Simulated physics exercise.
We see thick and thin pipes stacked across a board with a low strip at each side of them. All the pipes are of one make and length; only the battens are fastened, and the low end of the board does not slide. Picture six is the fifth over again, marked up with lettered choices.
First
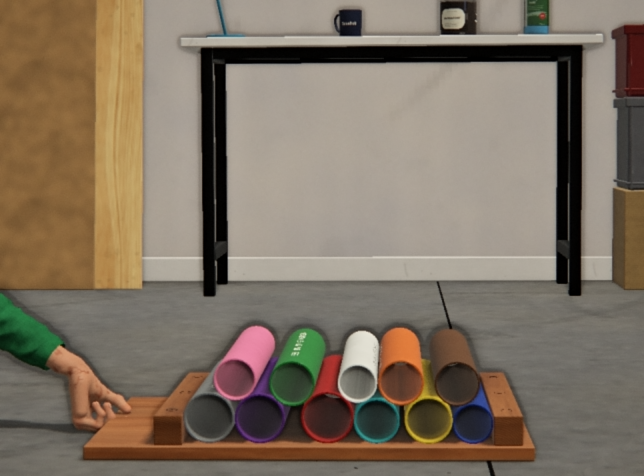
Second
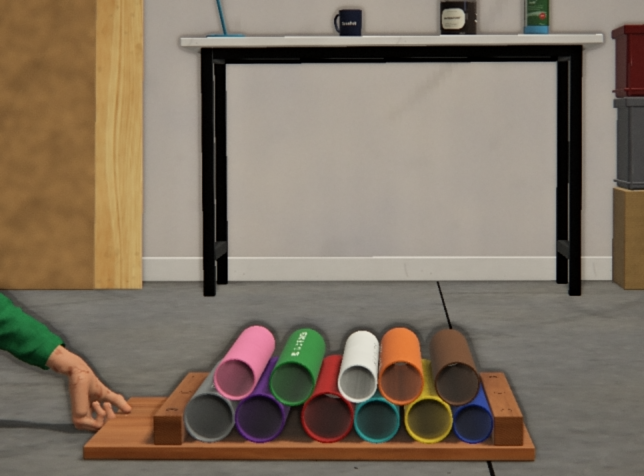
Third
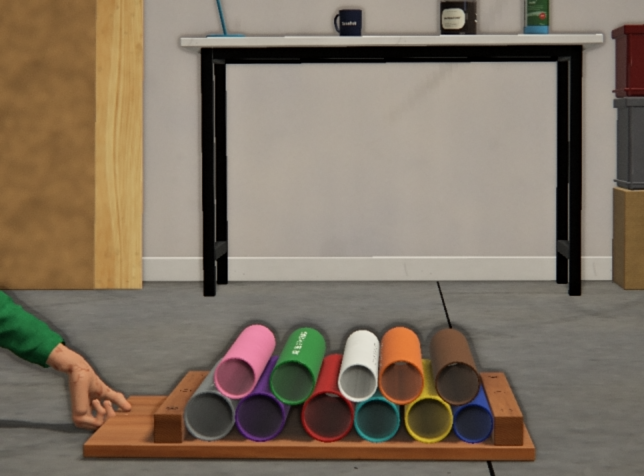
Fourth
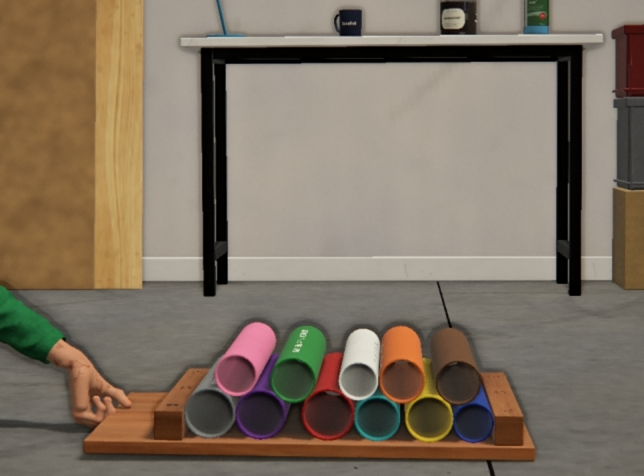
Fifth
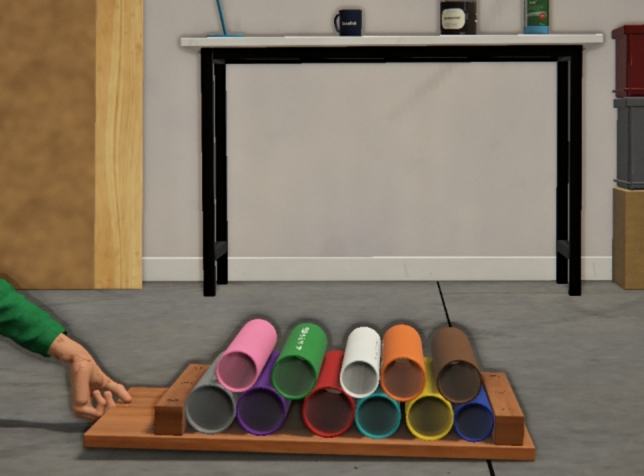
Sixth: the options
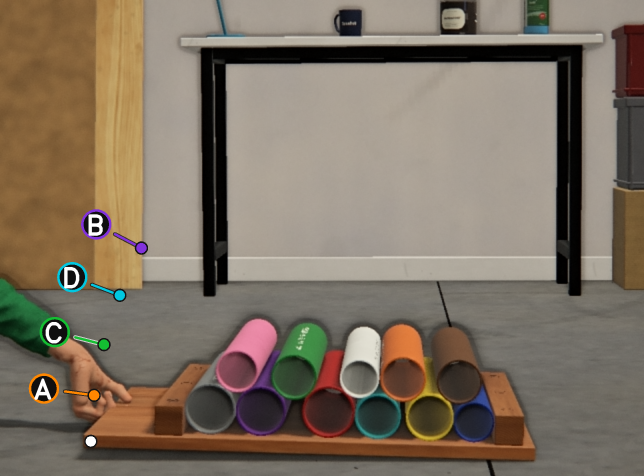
To begin with, a hand in a green sleeve grips the left end of a wooden board on the floor, where colourful pipes lie stacked in two rows between end strips. The hand then raises that end very slightly, and the pipes ride up with the board, keeping their arrangement.
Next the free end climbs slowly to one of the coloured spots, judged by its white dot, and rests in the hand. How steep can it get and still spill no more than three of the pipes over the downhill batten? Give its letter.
Up to B.
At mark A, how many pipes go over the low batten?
The count is none.
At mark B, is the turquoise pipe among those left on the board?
Yes, with B.
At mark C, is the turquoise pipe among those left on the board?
Yes.
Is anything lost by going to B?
Yes, at B.
On the marked copy, A at (94, 395); B at (141, 248); C at (104, 344); D at (120, 295); the white dot at (91, 441).
Taking B. A third of the way, board at 16°.
Two thirds of the way, board at 28°.
When it is over, board at 28°, one over the low batten (brown).
As for the rest, A none over the low batten; C none over the low batten; D one over the low batten (brown).
